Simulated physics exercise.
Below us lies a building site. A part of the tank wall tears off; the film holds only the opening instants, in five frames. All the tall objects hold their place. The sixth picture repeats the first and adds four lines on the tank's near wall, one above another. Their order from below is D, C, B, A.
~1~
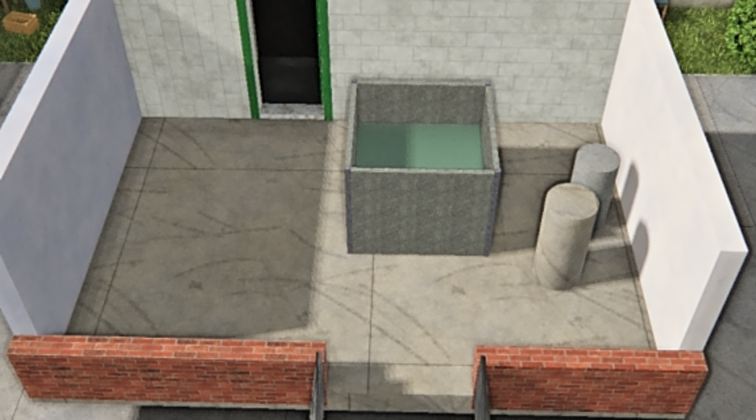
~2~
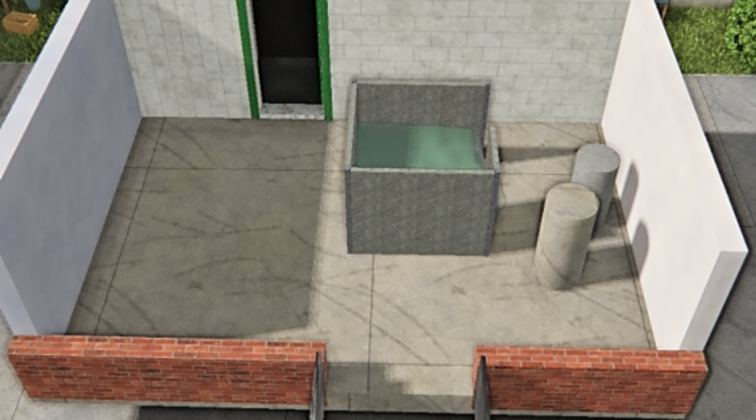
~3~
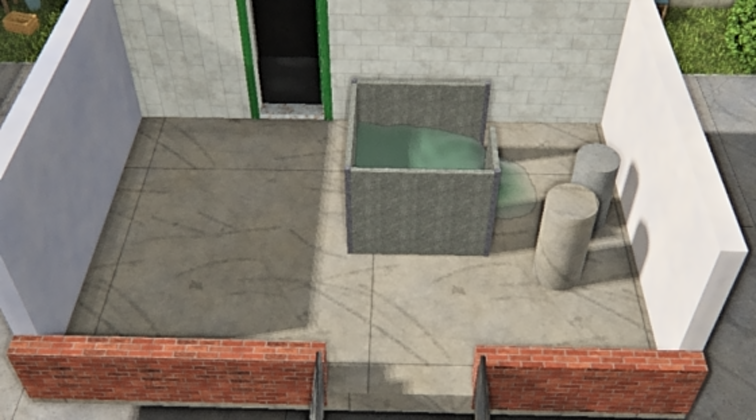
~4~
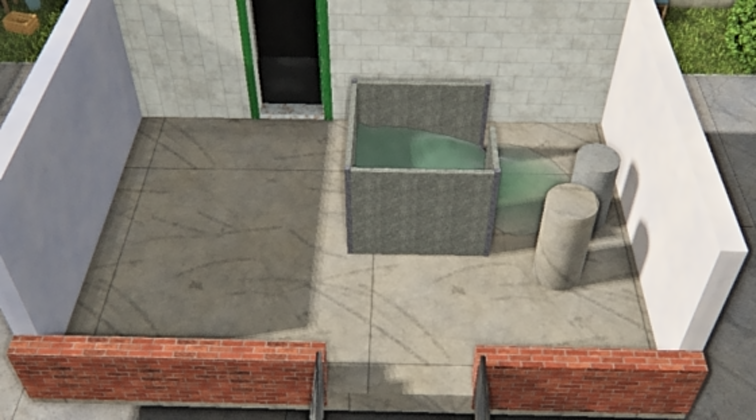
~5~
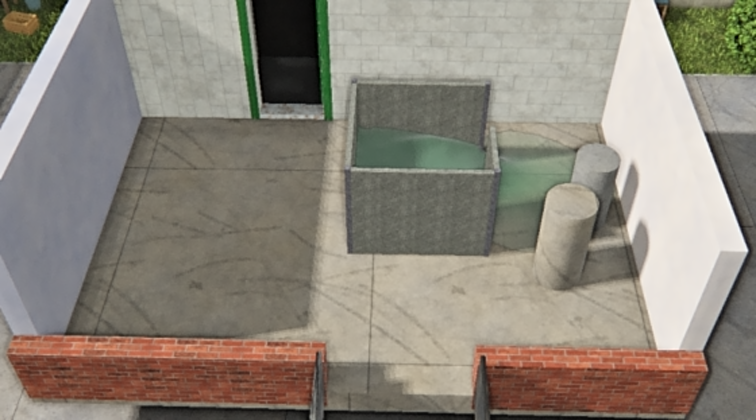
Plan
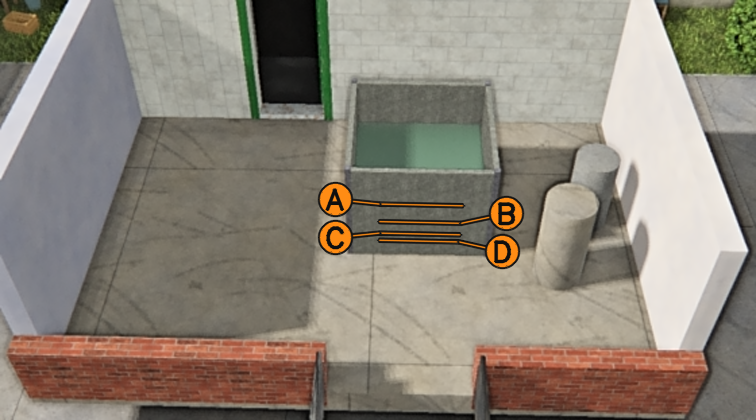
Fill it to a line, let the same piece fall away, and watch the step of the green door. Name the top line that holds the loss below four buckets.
The limit is A.
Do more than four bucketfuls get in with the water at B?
No, that is safe.
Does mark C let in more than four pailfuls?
No, not at all.
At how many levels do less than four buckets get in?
All of the four.
On the marked copy, A at (421, 204); B at (420, 222); C at (419, 233); D at (419, 241); from the bottom up D, C, B, A.
For mark A, a bucket or two gets in.
For mark B, nothing gets over.
For mark C, nothing gets over.
For mark D, nothing gets over.
